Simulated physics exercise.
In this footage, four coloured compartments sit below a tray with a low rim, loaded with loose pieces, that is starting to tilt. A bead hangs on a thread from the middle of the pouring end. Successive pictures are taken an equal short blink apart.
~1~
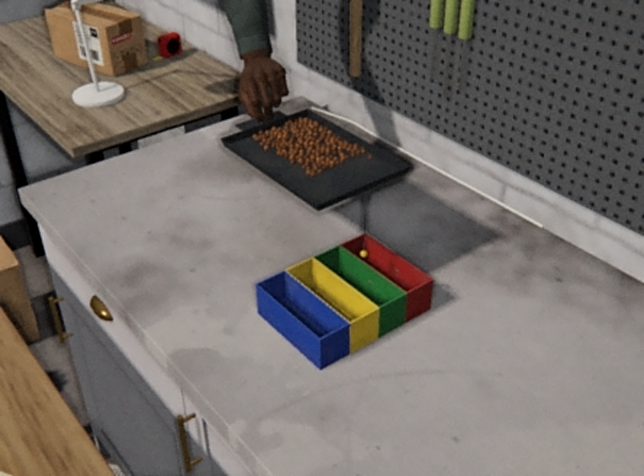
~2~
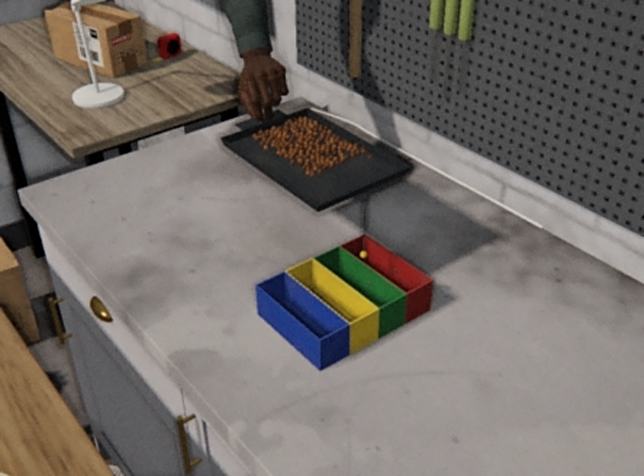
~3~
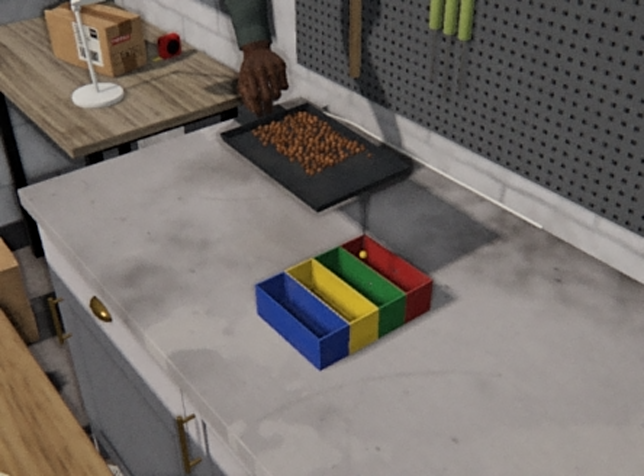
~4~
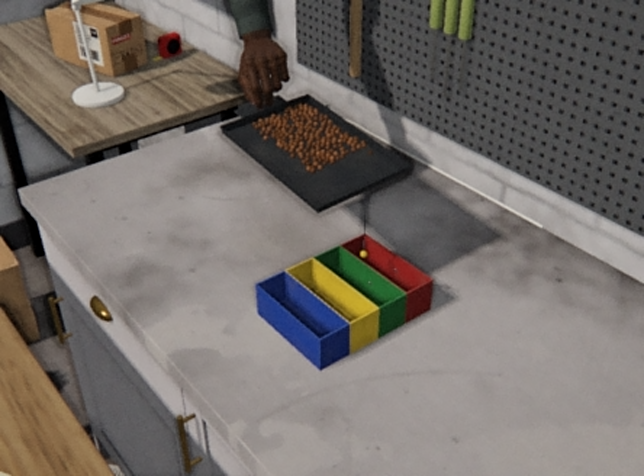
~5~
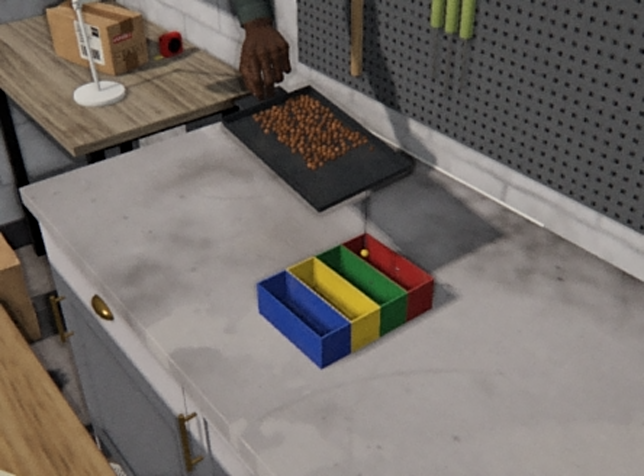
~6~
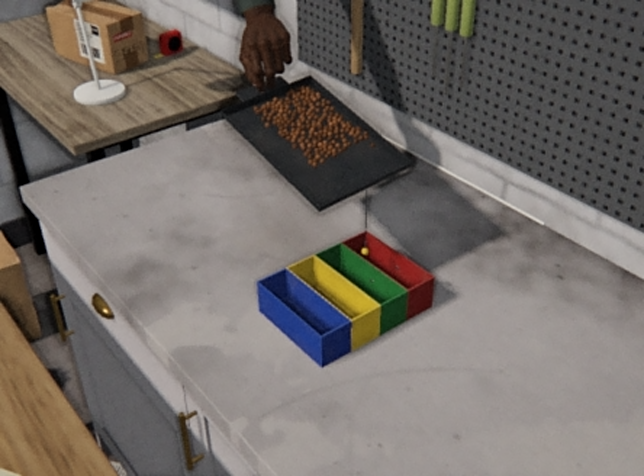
At first, a dark tray of small brown balls lies level above blue, yellow, green and red compartments on a grey worktop, a hand at its far end. Then the hand slowly raises that end, and the tray tilts slightly toward the compartments while the balls stay clustered on it.
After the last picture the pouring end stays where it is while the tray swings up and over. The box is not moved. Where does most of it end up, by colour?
Most of it ends up in yellow.
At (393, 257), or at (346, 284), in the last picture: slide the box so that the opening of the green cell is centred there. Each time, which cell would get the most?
The blue cell, then the green one.
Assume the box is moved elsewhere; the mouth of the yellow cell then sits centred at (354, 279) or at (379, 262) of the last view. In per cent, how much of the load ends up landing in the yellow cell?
It would be roughly 40 per cent, followed by roughly 10 per cent.
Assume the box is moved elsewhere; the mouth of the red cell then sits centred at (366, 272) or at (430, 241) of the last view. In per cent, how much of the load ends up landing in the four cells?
Close to 100 in a hundred, then close to 60 in a hundred.
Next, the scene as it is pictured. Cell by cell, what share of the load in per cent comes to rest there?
Result, per cent by cell: Blue 10; yellow 50; green 30; red 10.
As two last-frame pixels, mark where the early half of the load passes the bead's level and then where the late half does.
Points: About (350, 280), then about (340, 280).
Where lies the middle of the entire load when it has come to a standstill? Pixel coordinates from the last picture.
(350, 315).
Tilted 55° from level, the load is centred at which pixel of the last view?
Centre estimate: (343, 194).
Soon after the last picture, tray tipped steeply; most on the tray; a small part in the yellow cell; a small part in the green cell; a small part in the blue cell; a stray few in the red cell; a small part falling or outside the box.
A little later, tray tipped right over; about half on the tray; a small part in the yellow cell; a small part in the green cell; a small part in the red cell; a small part in the blue cell; a small part falling or outside the box.
Later still, tray tipped past a quarter turn; about half in the yellow cell; about a third in the green cell; a small part in the red cell; a small part in the blue cell; a stray few falling or outside the box.
At rest, tray tipped past a quarter turn; about half in the yellow cell; about a third in the green cell; a small part in the red cell; a small part in the blue cell; a stray few outside the box.
